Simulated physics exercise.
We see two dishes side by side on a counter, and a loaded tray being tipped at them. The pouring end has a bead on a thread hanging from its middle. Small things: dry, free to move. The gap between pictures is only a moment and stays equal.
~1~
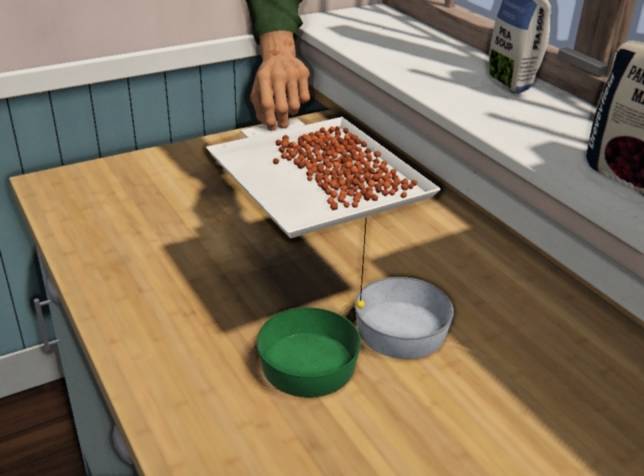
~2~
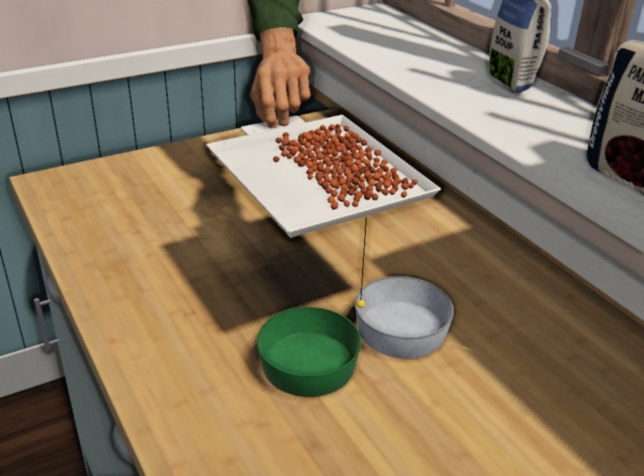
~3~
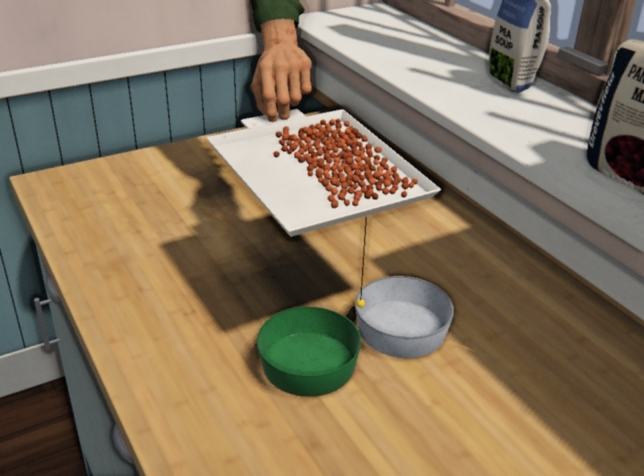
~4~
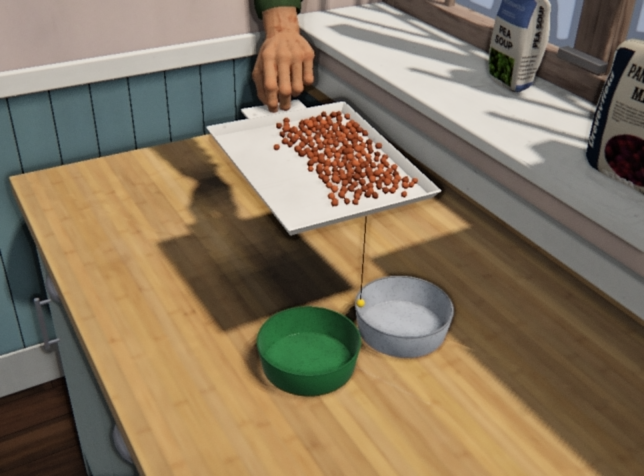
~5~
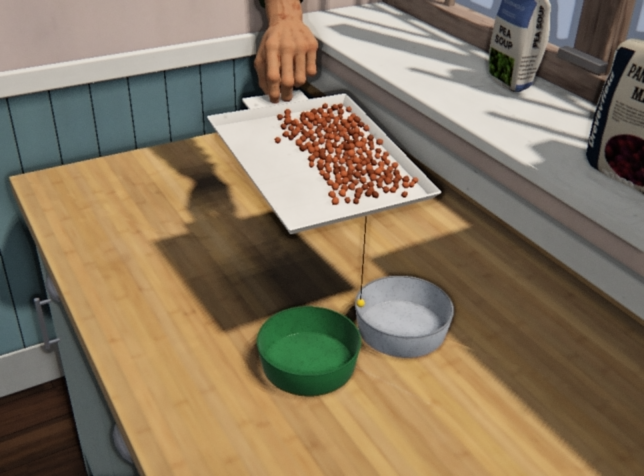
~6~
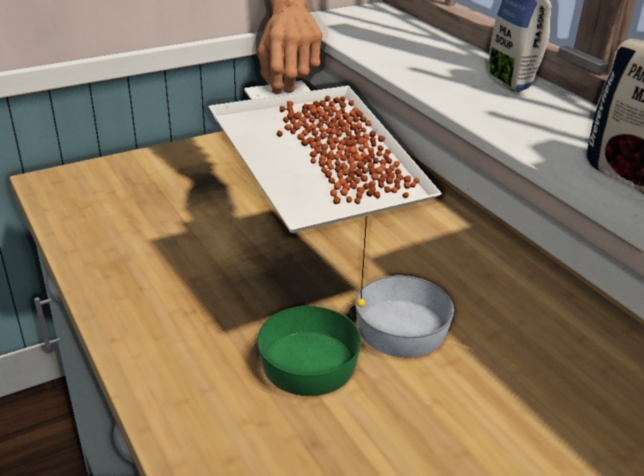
A hand in a green sleeve gradually raises the back of a white tray of small reddish-brown pellets, which tilts slightly toward its right front corner while the pellets stay bunched together. The setting is a sunlit wooden counter beside a windowsill, viewed from above by a still camera. Below the tray, a yellow bead hangs on a thread near a green dish at left and a grey one at right.
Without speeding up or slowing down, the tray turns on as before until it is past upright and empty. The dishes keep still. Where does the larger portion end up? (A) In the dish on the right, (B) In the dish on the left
In the dish on the right (A).
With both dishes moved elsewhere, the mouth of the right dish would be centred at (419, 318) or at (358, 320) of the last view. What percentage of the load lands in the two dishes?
You'd get 90 per cent first and 30 per cent second.
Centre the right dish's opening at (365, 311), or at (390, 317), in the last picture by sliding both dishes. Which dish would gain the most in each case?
The first time the right-side one comes out ahead, the second time the right-side one.
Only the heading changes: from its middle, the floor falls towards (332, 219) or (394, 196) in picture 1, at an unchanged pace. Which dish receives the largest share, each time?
So: The left-standing dish on the first go, the right-standing dish on the second.
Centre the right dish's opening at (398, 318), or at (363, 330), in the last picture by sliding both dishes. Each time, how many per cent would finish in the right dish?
Roughly 70% on the first try and 30% on the second.
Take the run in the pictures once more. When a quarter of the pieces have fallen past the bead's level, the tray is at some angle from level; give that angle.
That happens at around 70°.
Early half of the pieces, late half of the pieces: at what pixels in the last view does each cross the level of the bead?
I'd place the first part at (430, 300) and the rest at (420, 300).
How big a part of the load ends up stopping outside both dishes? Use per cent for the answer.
It comes to some 20 in a hundred.
Just after the last frame, tray tipped steeply; the larger part on the tray; about a tenth in the right dish; just a few outside both; about a tenth in the air.
A moment on, tray tipped past a quarter turn; just a few in the left dish; the larger part in the right dish; roughly a quarter outside both; just a few in the air.
Further on, tray tipped past a quarter turn; just a few in the left dish; the larger part in the right dish; roughly a quarter outside both.
When it is over, tray tipped past a quarter turn; just a few in the left dish; the larger part in the right dish; roughly a quarter outside both.
